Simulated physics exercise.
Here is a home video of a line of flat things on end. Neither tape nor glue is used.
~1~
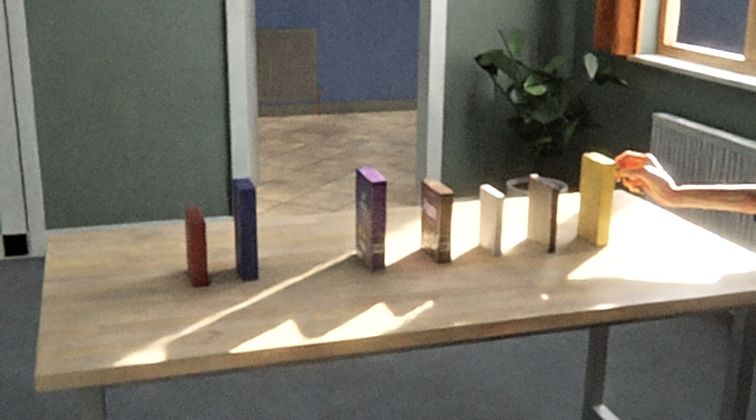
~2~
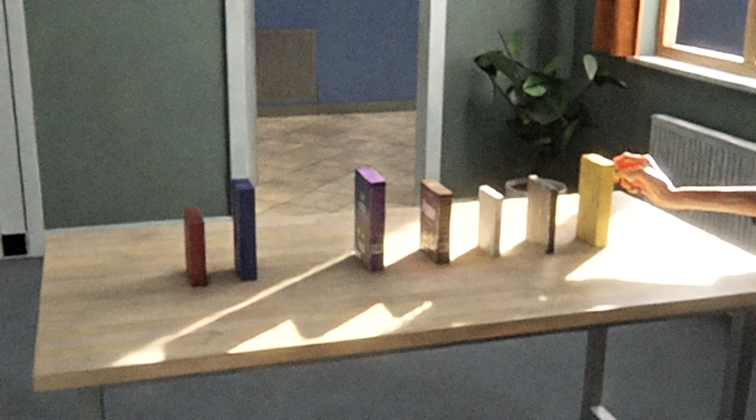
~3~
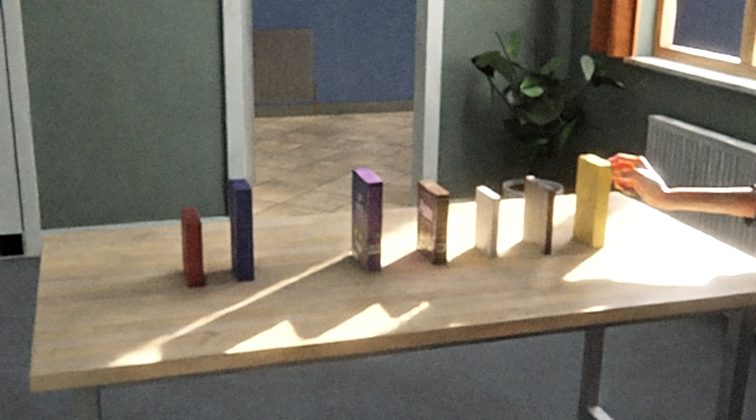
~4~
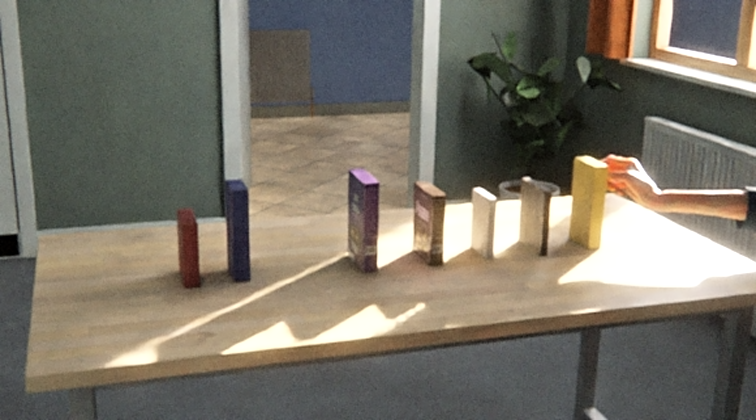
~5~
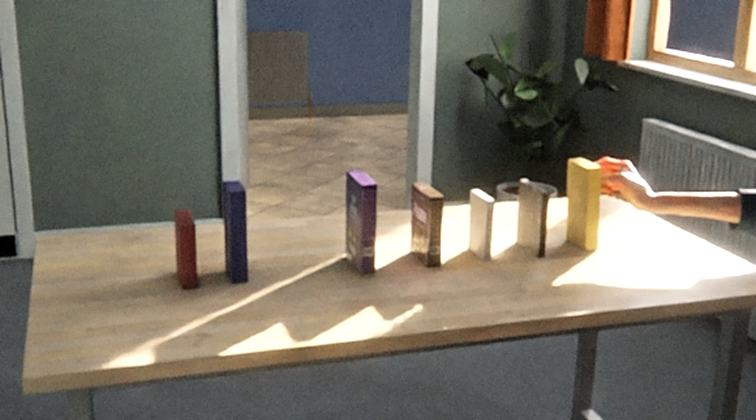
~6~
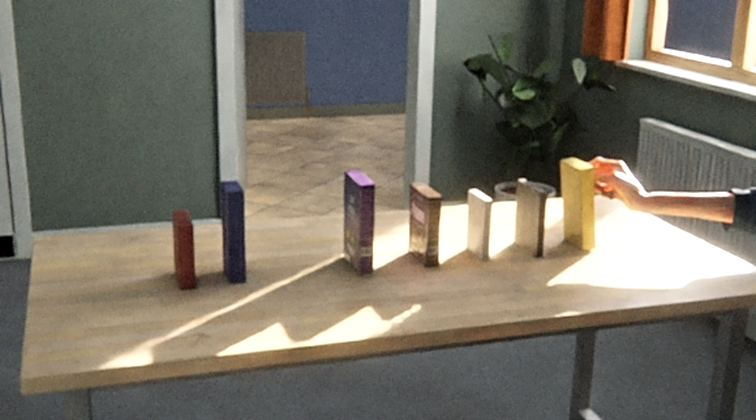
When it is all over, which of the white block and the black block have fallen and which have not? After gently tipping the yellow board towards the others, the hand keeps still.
The white block has fallen, the black block has fallen.
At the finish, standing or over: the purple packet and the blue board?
At the end the purple packet has fallen and the blue board is standing.
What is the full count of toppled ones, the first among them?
5 altogether.
Then, 0.60 s after the last picture, yellow board 81° over; black block on its side near (495, 243); white block on its side near (444, 245); brown packet tipped 23° from how it was.
Then, 0.80 s after the last picture, yellow board 81° over; white block on its side near (440, 253); black block on its side near (494, 244); brown packet tipped 71° from how it was.
At rest, tipped over on the table, white block, brown packet, black block and purple packet; blue board in place. Seen from the same camera at the end, white block near (440, 253), black block near (494, 244).
